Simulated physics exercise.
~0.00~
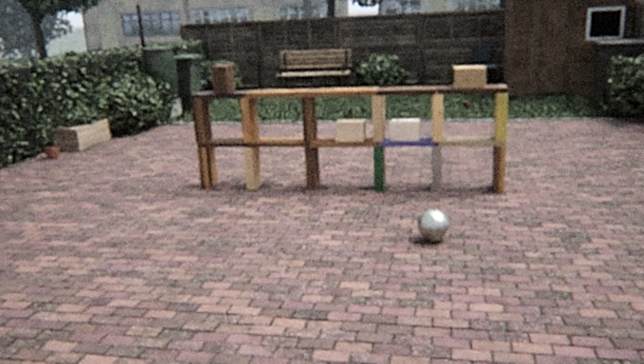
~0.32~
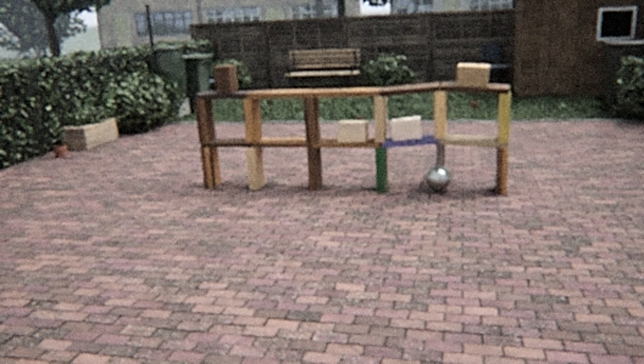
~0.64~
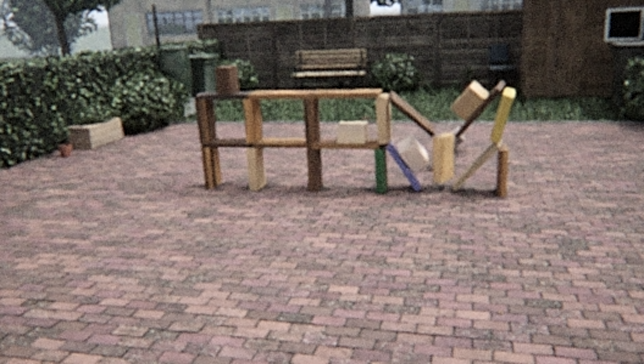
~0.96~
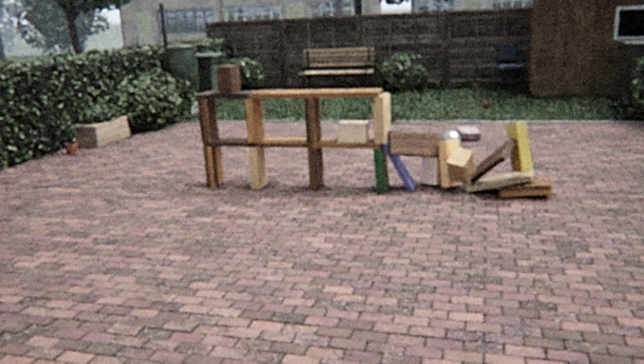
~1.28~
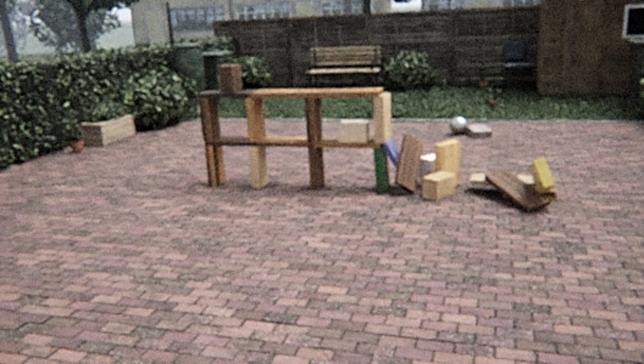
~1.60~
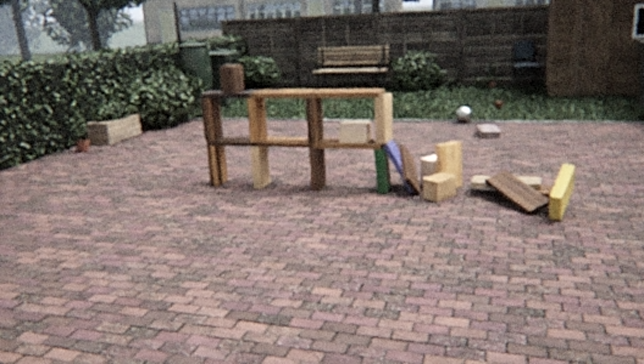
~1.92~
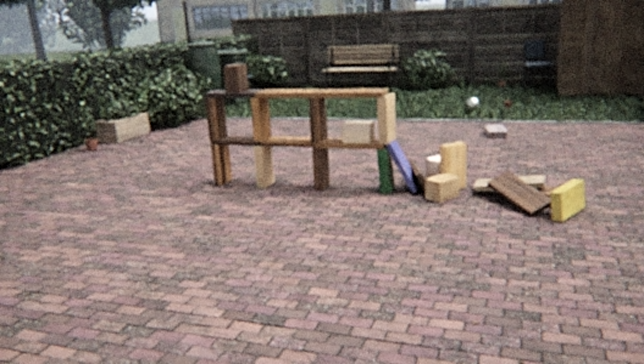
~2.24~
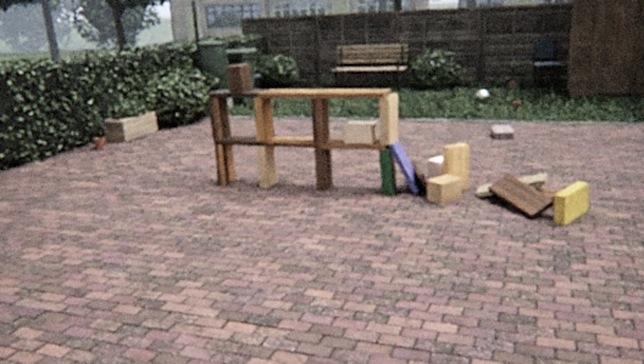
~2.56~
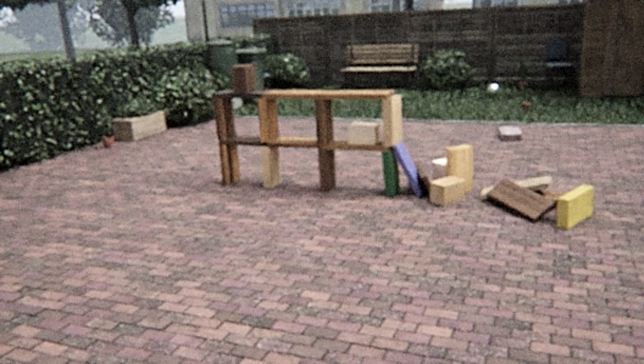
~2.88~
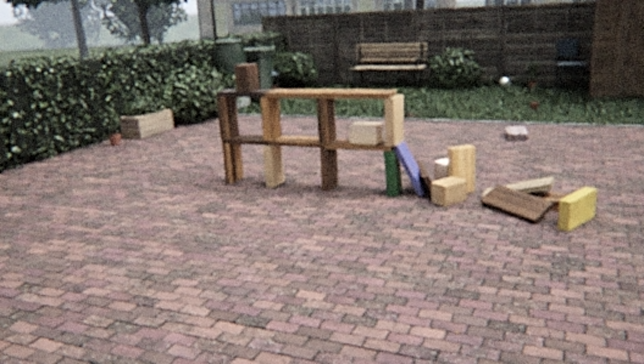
Steel ball rolling into a two-storey wooden block structure on brick paving, collapsing its right end and rolling on toward the grass.
